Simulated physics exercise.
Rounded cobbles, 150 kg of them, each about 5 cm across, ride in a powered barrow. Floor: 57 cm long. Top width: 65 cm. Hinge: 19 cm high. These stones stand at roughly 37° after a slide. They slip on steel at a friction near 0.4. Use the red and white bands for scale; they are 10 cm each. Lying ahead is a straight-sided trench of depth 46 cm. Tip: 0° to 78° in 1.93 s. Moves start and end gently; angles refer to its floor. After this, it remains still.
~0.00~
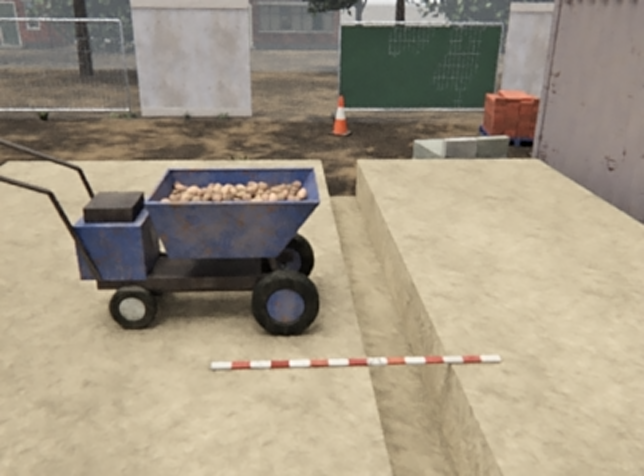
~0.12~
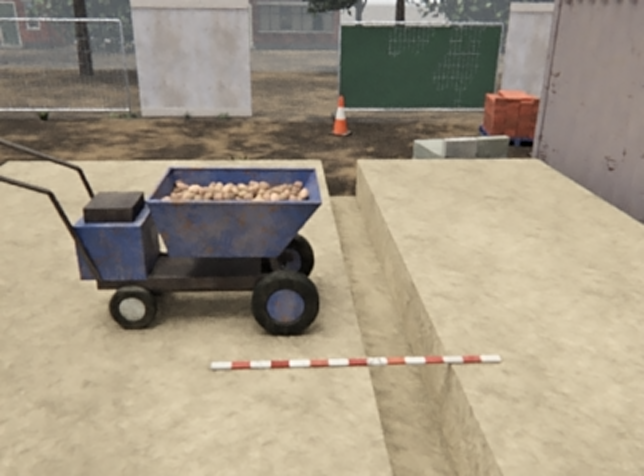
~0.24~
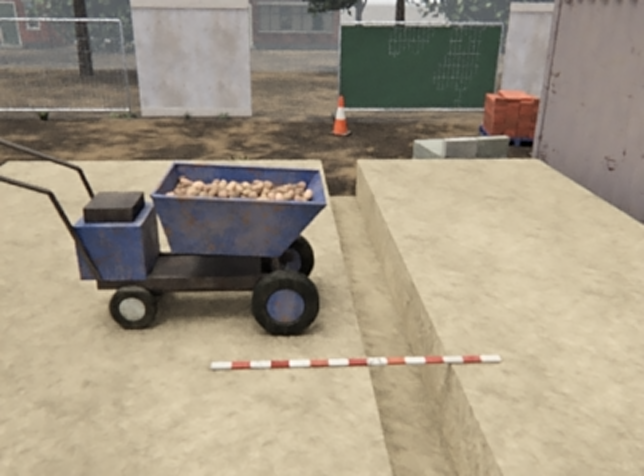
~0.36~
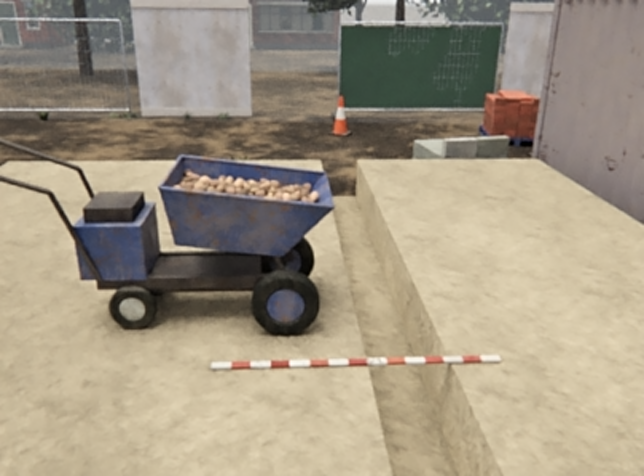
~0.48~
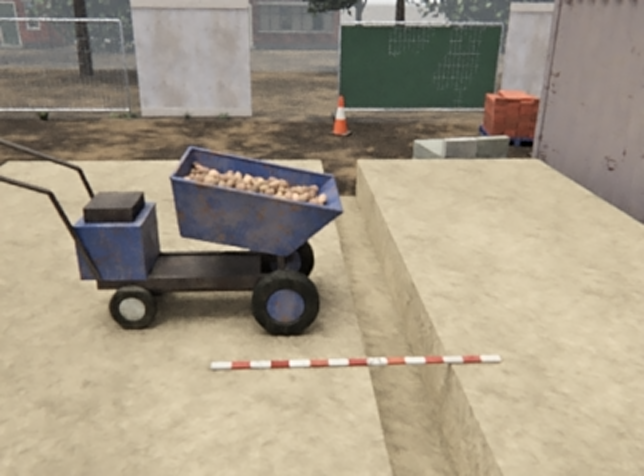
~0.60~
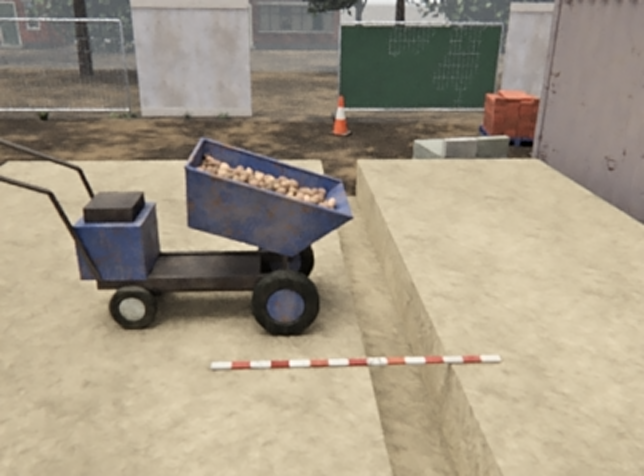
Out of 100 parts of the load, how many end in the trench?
Some 76 out of 100.
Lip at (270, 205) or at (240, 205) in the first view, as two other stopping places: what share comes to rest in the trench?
The first gives about 100 percent and the second about 70 percent.
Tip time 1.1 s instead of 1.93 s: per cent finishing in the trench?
My guess is near 65 percent.
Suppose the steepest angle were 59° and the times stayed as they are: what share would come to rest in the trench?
Share in trench: Approx. 45%.
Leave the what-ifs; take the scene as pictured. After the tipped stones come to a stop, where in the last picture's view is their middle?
The resting stones are centred at roughly (404, 355).
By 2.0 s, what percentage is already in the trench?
About 45 per cent by then.
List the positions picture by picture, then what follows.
Lip at (320, 202), floor tilted 0°, highest stones at (232, 190), in the first frame.
The tray is at 1°, its lip at (322, 203); the top of the load is at (233, 189); the stones move at 0.1 m/s on average, in the second frame.
The tray is at 3°, its lip at (326, 204); the top of the load is at (225, 187); the stones move at 0.3 m/s on average, in the third frame.
Lip at (334, 207), floor tilted 7°, highest stones at (201, 180); the stones move at 0.4 m/s on average, in the fourth frame.
The tray is at 12°, its lip at (343, 212); the top of the load is at (205, 173); the stones move at 0.4 m/s on average, in the fifth frame.
The tray is at 18°, its lip at (353, 218); the top of the load is at (213, 165); the stones move at 0.5 m/s on average, in the sixth frame.
After 1.5 s the floor is at 66°; 98 % in the tray, 2 % in the trench; the foremost stones are at (410, 284).
After 2.0 s the floor is at 78°; 37 % in the tray, 44 % in the trench, 19 % past the trench; the foremost stones are at (516, 308).
After 2.4 s the floor is at 78°; 12 % in the tray, 63 % in the trench, 25 % past the trench; the foremost stones are at (553, 298).
After 4.3 s the floor is at 78°; 0 % in the tray, 76 % in the trench, 24 % past the trench; the foremost stones are at (567, 298).
